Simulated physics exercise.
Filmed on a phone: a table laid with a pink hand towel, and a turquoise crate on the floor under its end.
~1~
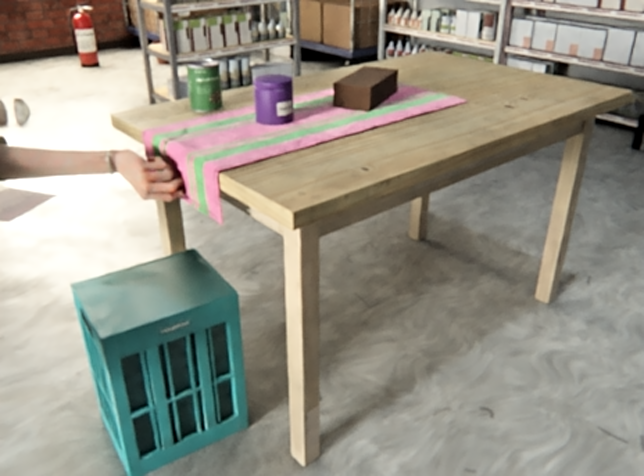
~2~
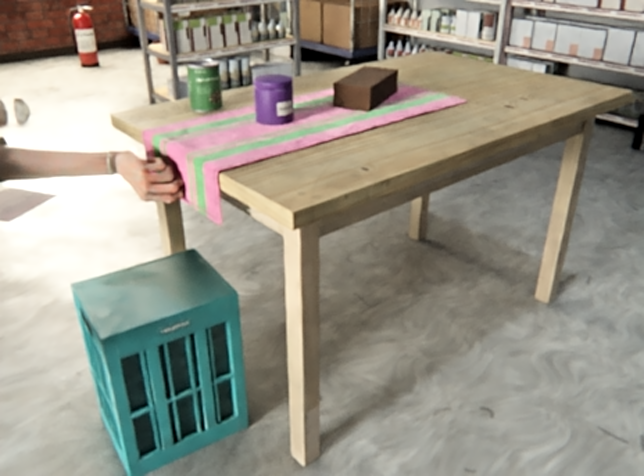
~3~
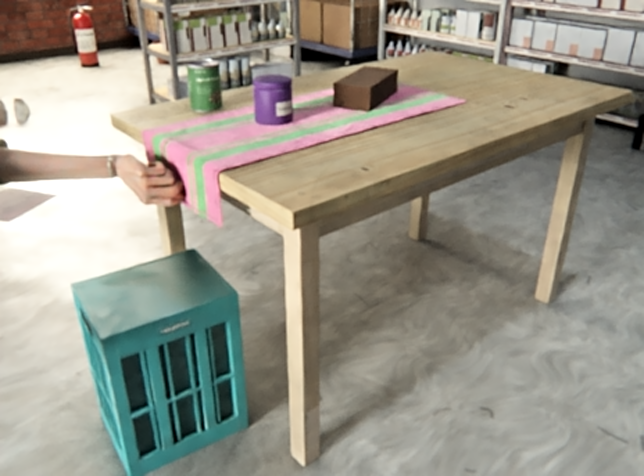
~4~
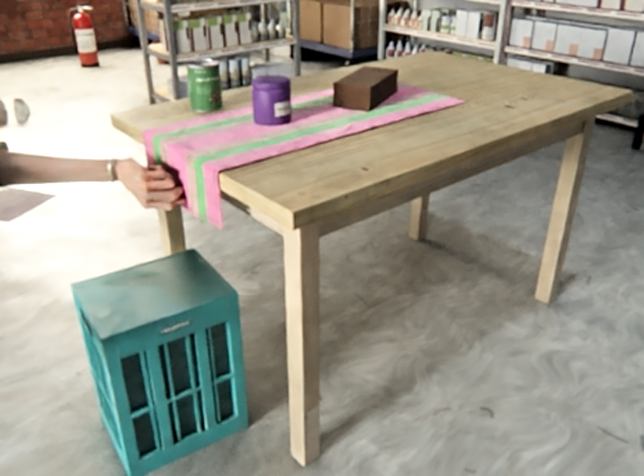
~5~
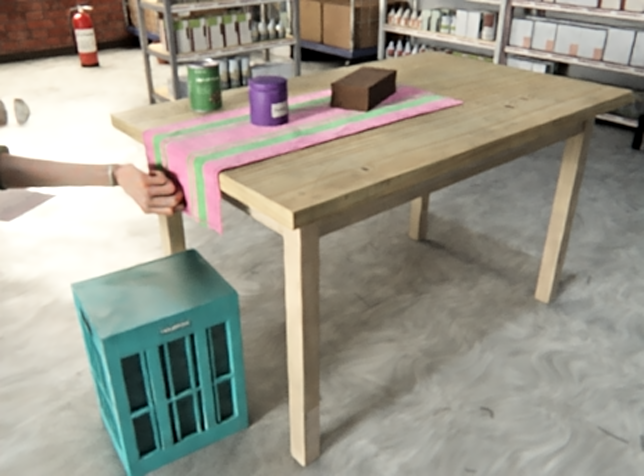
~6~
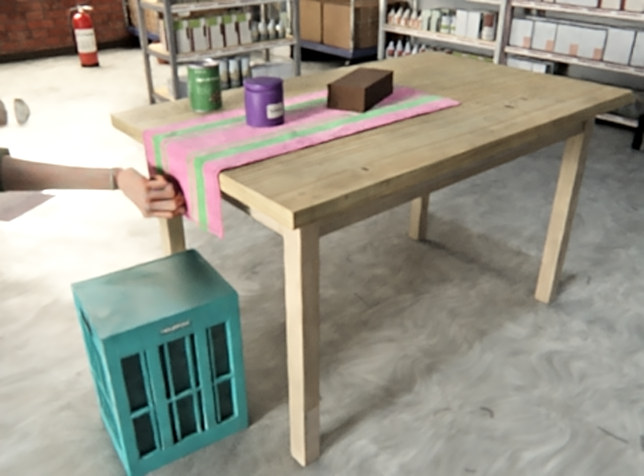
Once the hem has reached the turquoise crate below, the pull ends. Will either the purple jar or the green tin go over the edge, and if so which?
The purple jar keeps clear of it, the green tin keeps clear of it.
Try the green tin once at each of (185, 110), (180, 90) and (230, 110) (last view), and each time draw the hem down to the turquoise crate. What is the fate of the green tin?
Position one sees it go off the side, position two sees it stay put, position three sees it go off the side.
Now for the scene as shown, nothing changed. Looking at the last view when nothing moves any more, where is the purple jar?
Its middle is at (200, 116).
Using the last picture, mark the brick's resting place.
It ends up near (318, 99).
Then, 0.32 s later than the last view, hem going down; jar carried along near (245, 106); tin as before.
Then, 0.72 s later than the last view, hem going down; jar carried along near (219, 112); tin as before.
Finally, hem on the crate; jar carried along near (200, 116); tin as before. The purple jar stays on the table and the green tin remains up there.
